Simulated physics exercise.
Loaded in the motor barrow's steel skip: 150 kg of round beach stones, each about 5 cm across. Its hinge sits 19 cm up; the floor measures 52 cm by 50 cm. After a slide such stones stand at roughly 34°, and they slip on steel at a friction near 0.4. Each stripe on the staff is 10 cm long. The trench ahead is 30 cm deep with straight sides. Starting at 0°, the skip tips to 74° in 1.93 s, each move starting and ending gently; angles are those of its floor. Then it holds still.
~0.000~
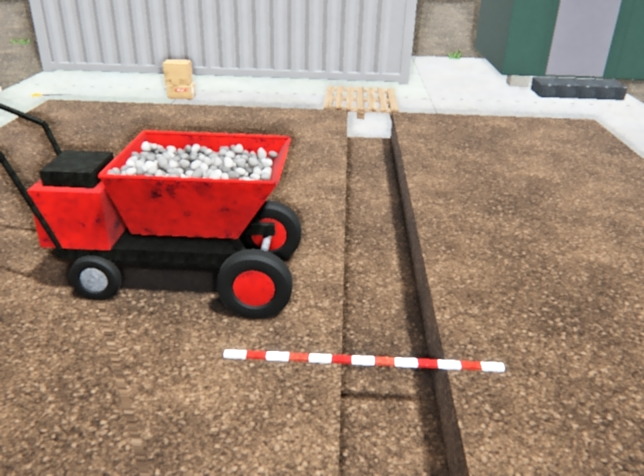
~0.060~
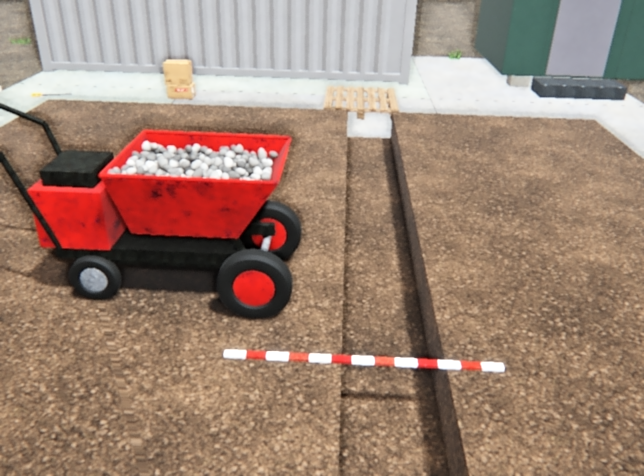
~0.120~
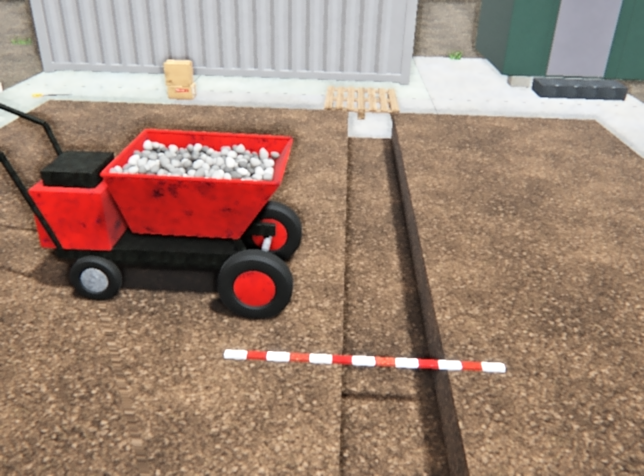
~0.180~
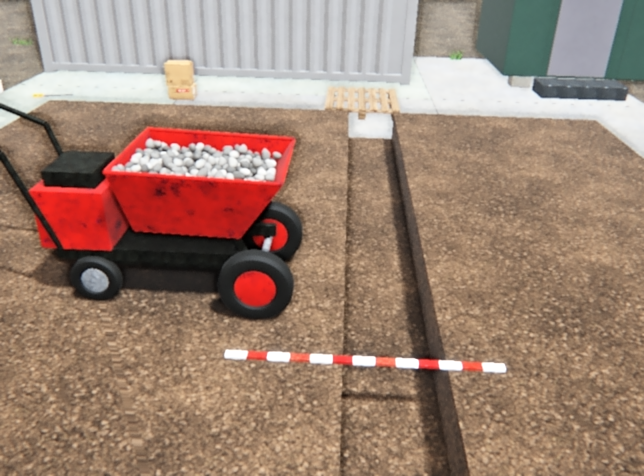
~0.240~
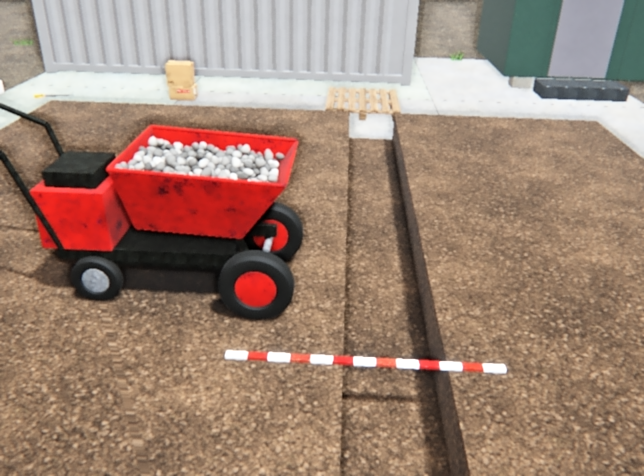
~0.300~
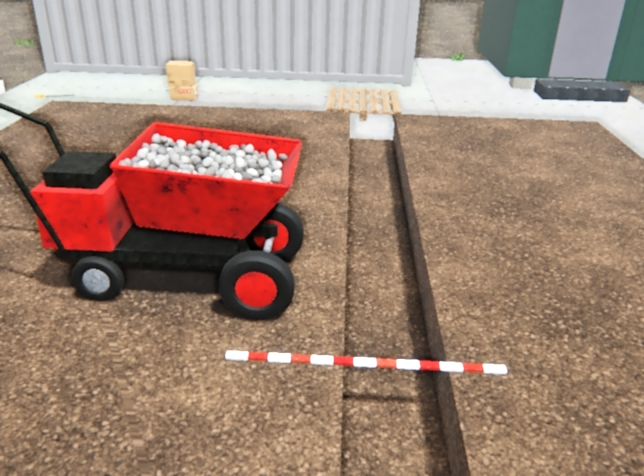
The red skip full of pale stones on a small motor barrow tilted very slightly toward the trench on its right, its back end rising a little, while the wheels and the striped staff stayed still.
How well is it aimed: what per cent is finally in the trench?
Close to 95 in a hundred.
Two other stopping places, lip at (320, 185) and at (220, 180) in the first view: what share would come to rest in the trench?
Near 50 per cent from the first place, 100 from the second.
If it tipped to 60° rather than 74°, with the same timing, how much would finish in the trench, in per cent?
It would be near 70 per cent.
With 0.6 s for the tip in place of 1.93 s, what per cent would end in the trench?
In that case some 60 per cent.
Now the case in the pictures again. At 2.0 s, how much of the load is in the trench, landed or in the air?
Some 55 per cent.
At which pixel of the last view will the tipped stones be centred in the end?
Their middle is at about (399, 325).
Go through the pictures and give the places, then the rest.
In the first picture, the skip is at 0°, its lip at (276, 183); the top of the load is at (173, 155).
In the second picture, lip at (277, 183), floor tilted 0°, highest stones at (173, 155); the stones move at 0.1 m/s on average.
In the third picture, lip at (279, 184), floor tilted 1°, highest stones at (164, 154); the stones move at 0.1 m/s on average.
In the fourth picture, the skip is at 2°, its lip at (281, 185); the top of the load is at (166, 152); the stones move at 0.2 m/s on average.
In the fifth picture, the skip is at 3°, its lip at (285, 186); the top of the load is at (169, 151); the stones move at 0.2 m/s on average.
In the sixth picture, lip at (289, 188), floor tilted 5°, highest stones at (173, 149); the stones move at 0.3 m/s on average.
After 1.5 s the floor is at 63°; 97 % in the skip, 3 % in the trench; the foremost stones are at (402, 280).
After 2.0 s the floor is at 74°; 40 % in the skip, 56 % in the trench, 3 % past the trench; the foremost stones are at (488, 294).
After 2.4 s the floor is at 74°; 17 % in the skip, 78 % in the trench, 5 % past the trench; the foremost stones are at (518, 283).
After 4.3 s the floor is at 74°; 0 % in the skip, 95 % in the trench, 5 % past the trench; the foremost stones are at (525, 284).
